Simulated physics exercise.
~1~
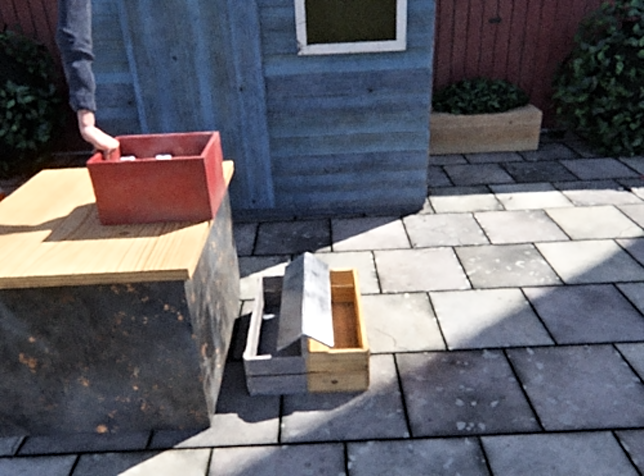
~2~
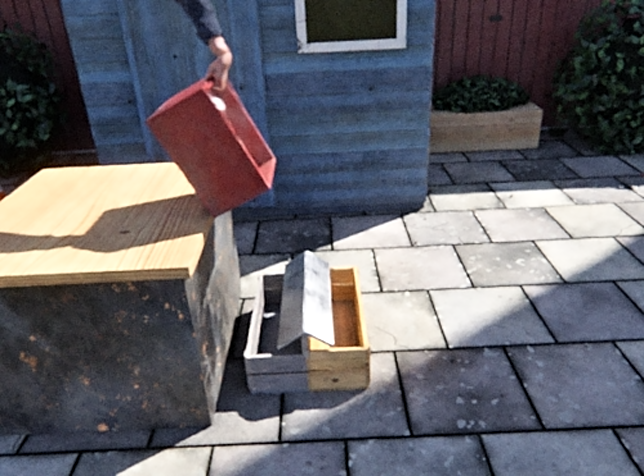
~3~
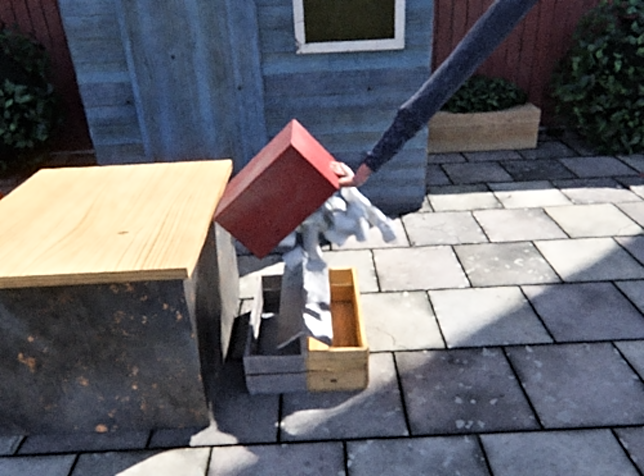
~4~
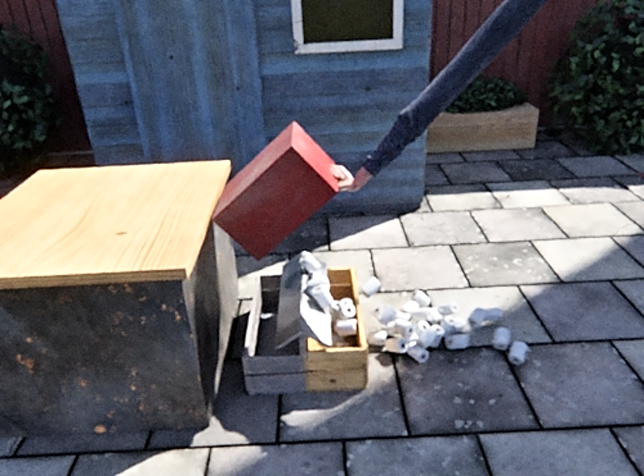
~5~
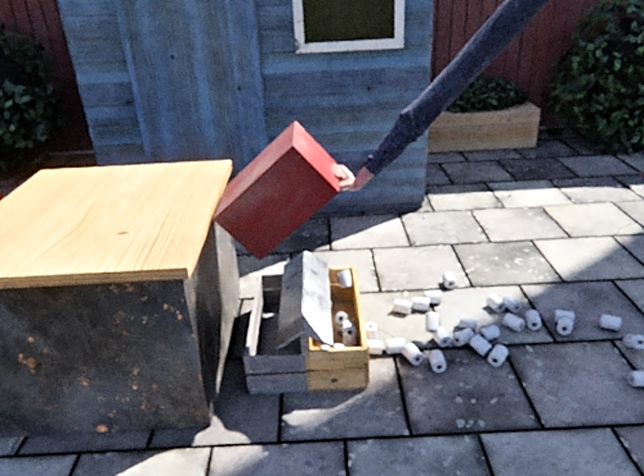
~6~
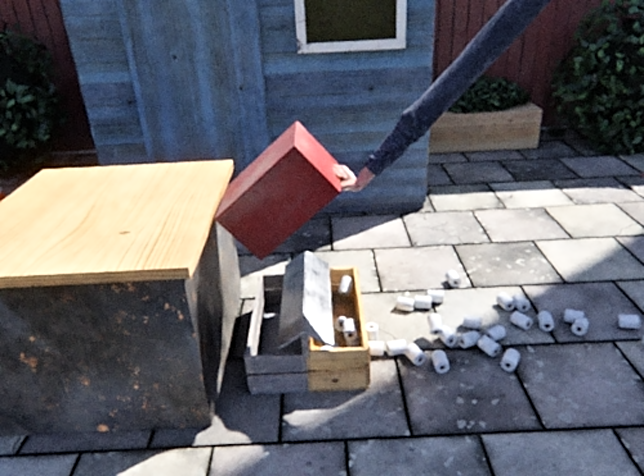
On a sunny paved patio, a hand tipped a red box over the edge of a wooden-topped bench, spilling small white rolls toward two joined troughs below; some landed in the wooden one, but most scattered across the paving to the right.
